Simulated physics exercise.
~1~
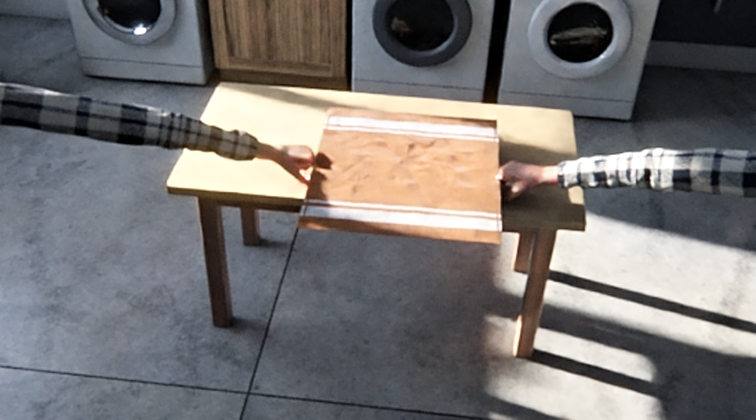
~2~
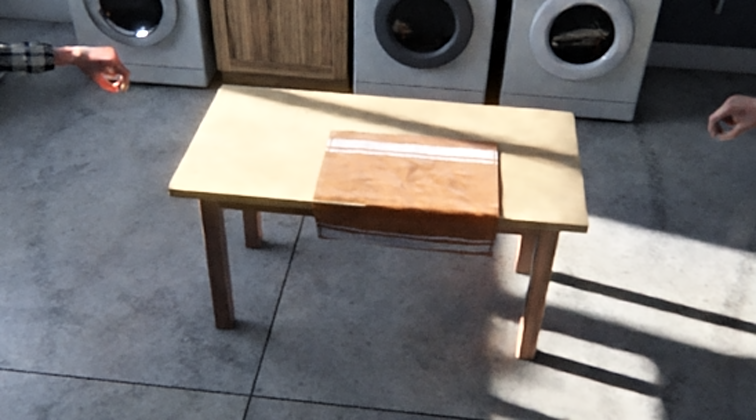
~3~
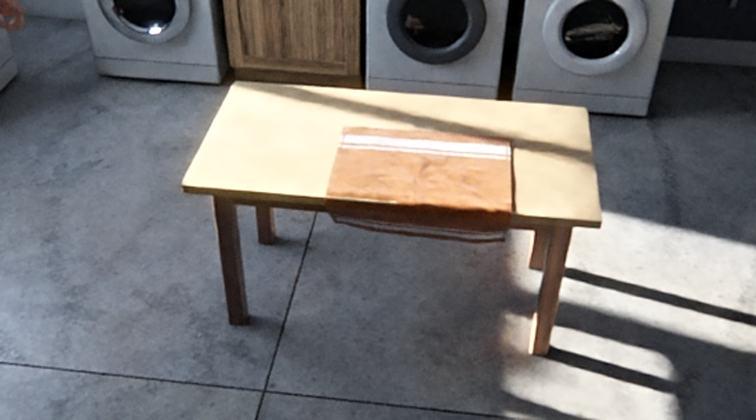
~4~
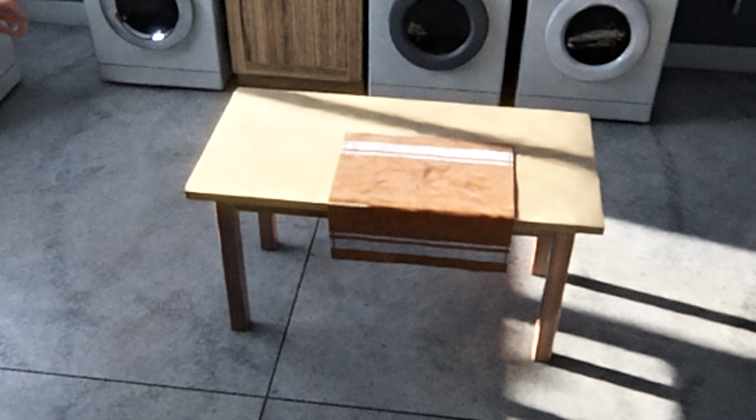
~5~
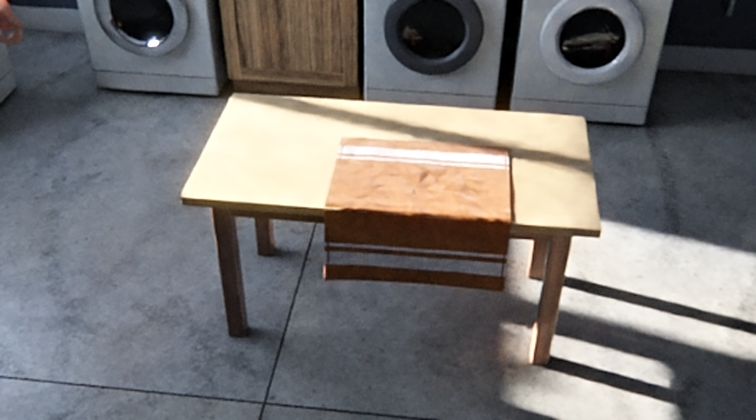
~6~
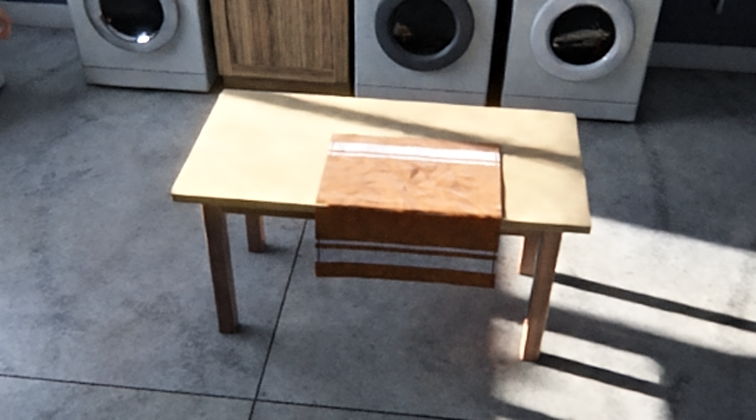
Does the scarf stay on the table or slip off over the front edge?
The scarf stays on the table, with its front part hanging down over the edge.
